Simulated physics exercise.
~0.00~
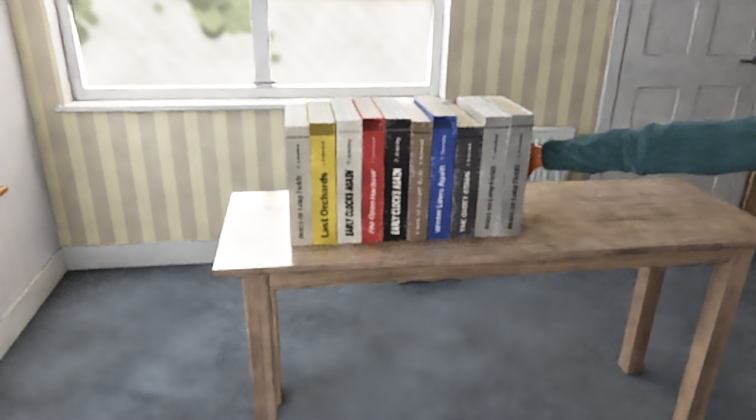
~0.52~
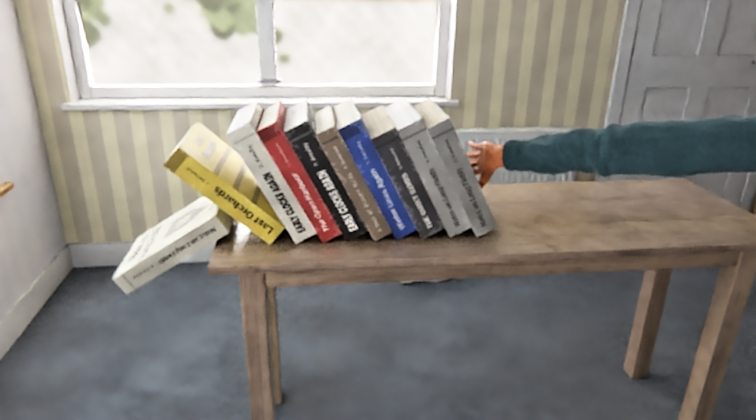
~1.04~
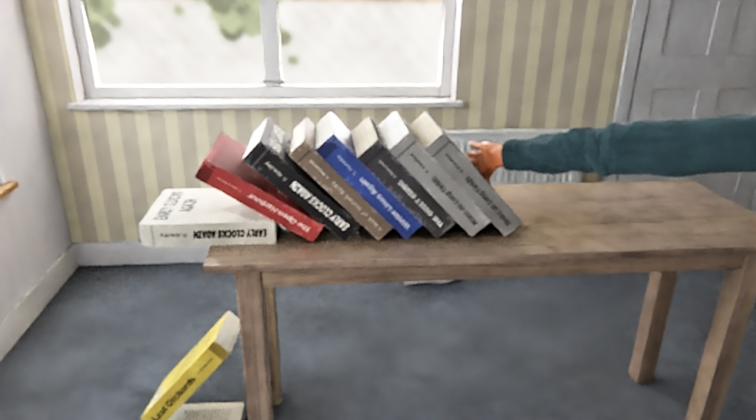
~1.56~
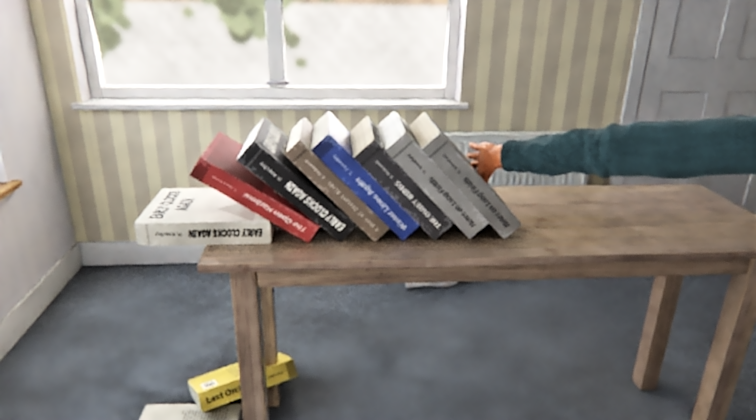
A hand in a teal sleeve pushed a row of upright books leftward along a wooden table, tipping them over until a white one and the yellow one dropped to the floor, while the red one stayed on top, leaning with the rest.
